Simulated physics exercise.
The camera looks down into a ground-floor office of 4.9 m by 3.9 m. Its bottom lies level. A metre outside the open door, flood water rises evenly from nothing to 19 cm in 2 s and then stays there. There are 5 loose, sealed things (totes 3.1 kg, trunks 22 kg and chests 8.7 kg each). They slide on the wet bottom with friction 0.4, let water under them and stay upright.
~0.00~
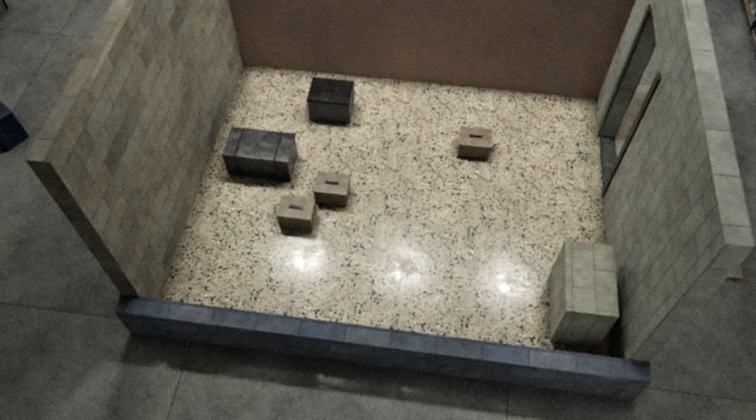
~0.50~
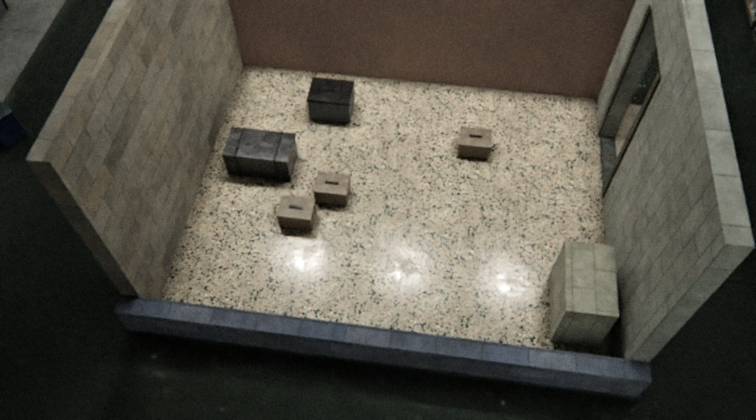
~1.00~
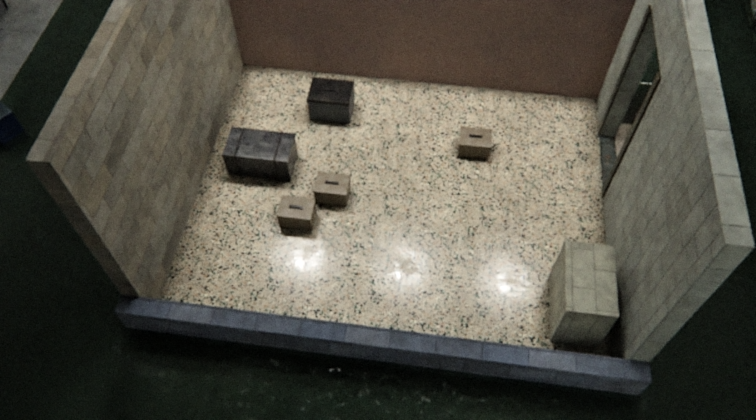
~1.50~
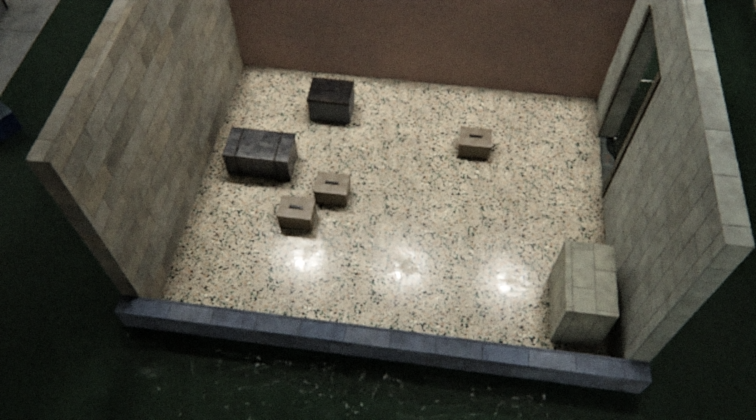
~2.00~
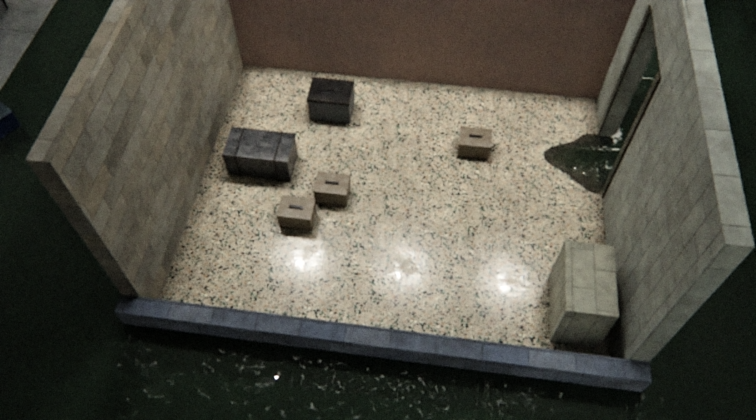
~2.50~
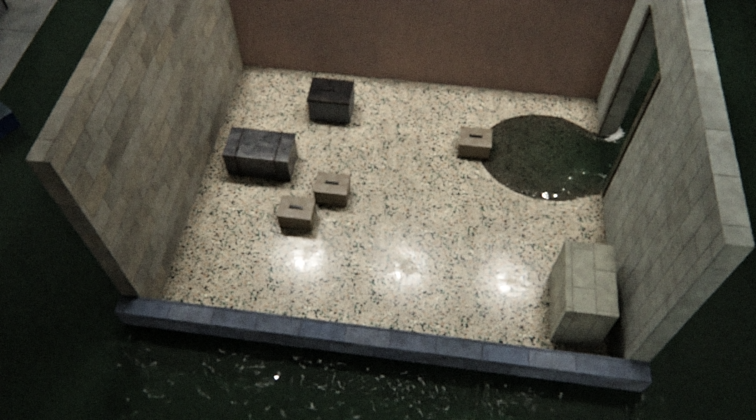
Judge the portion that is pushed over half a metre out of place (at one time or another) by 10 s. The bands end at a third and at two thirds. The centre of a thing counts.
It is two thirds or more.
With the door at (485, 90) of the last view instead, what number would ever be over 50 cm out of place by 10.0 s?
Then 2.
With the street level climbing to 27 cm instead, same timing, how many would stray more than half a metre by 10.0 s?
In that case 5 of them.
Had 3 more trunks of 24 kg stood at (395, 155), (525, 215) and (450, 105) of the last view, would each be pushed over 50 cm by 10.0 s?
In that order: Past it, under, more.
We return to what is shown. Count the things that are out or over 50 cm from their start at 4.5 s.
By then 1.
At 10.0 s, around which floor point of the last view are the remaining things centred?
At about (229, 227).
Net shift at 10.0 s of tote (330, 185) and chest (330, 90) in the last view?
In turn: 150 cm, 140 cm.
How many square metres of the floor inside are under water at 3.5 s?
About 6.5 m2.
After 3.5 s 0 of 5 are over 50 cm from their spots; 0 afloat.
After 4.5 s 1 of 5 are over 50 cm from their spots; 1 afloat.
After 7.0 s 4 of 5 are over 50 cm from their spots; 3 afloat.
After 10.0 s 5 of 5 are over 50 cm from their spots, and 5 have been at some point; 5 afloat.
